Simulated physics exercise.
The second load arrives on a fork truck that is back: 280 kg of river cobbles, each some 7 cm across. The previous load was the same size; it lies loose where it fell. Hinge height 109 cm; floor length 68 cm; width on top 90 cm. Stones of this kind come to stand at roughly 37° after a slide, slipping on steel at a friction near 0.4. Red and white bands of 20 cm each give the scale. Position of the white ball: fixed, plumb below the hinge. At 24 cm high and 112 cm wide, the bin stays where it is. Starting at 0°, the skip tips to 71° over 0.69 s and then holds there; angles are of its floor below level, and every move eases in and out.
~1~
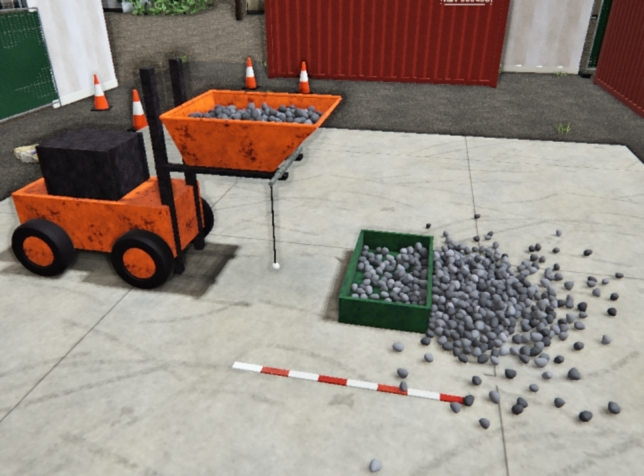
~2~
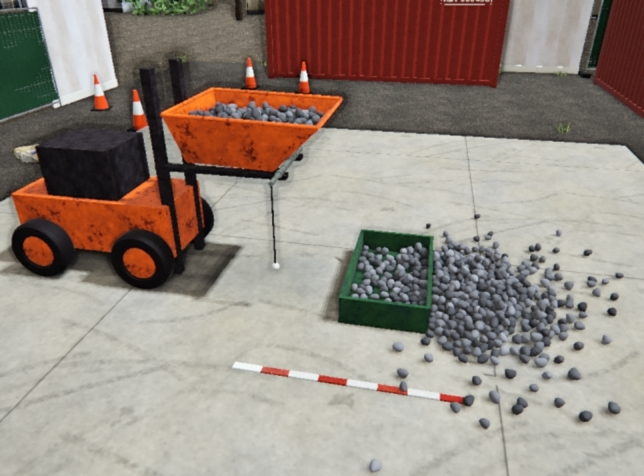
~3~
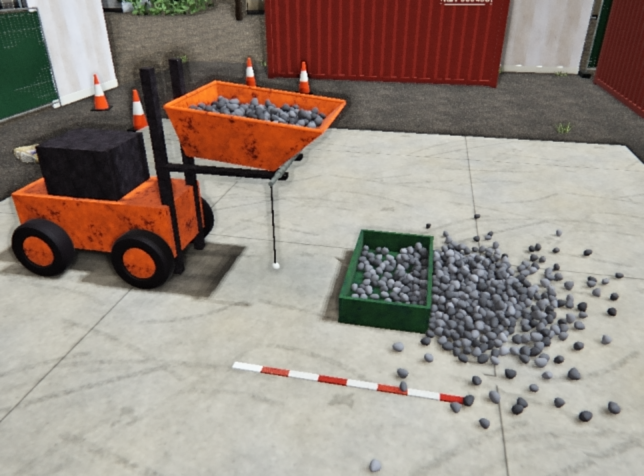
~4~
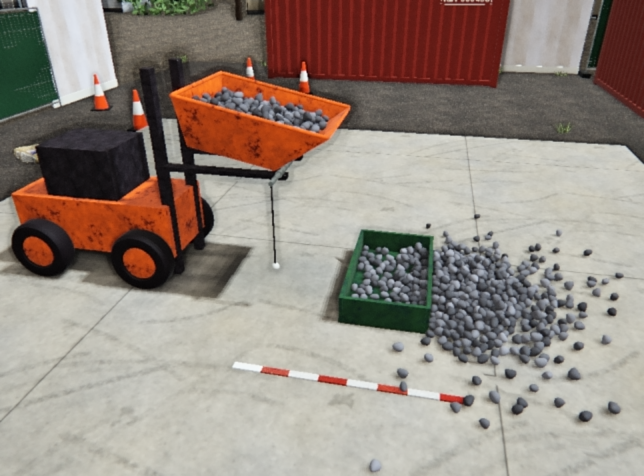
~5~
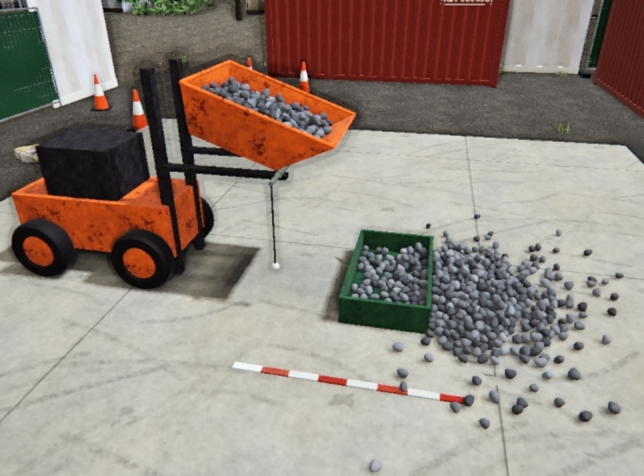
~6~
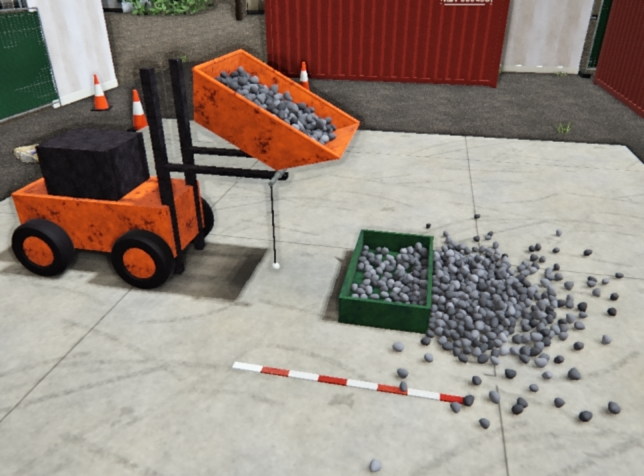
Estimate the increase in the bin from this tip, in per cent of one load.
Roughly 67 per cent of a load more.
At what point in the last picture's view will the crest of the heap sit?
In the last view, close to (408, 257).
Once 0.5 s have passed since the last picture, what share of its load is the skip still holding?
90 %.
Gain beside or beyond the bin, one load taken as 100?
35 %.
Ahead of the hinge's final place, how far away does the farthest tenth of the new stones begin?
About 150 cm.
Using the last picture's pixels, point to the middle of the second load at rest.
Middle: Approx. (408, 274) px.
Then, 0.2 s after the last picture the floor is at 60°; in per cent of one load, 100 in the skip, 20 in the bin, 79 beside or beyond the bin; the foremost stones are at (632, 306).
Then, 0.5 s after the last picture the floor is at 71°; in per cent of one load, 91 in the skip, 29 in the bin, 79 beside or beyond the bin; the foremost stones are at (632, 306).
Then, 0.8 s after the last picture the floor is at 71°; in per cent of one load, 25 in the skip, 78 in the bin, 96 beside or beyond the bin; the foremost stones are at (632, 306).
Then, 3.2 s after the last picture the floor is at 71°; in per cent of one load, 0 in the skip, 88 in the bin, 111 beside or beyond the bin; the foremost stones are at (635, 304). Net gain in the bin, 67.
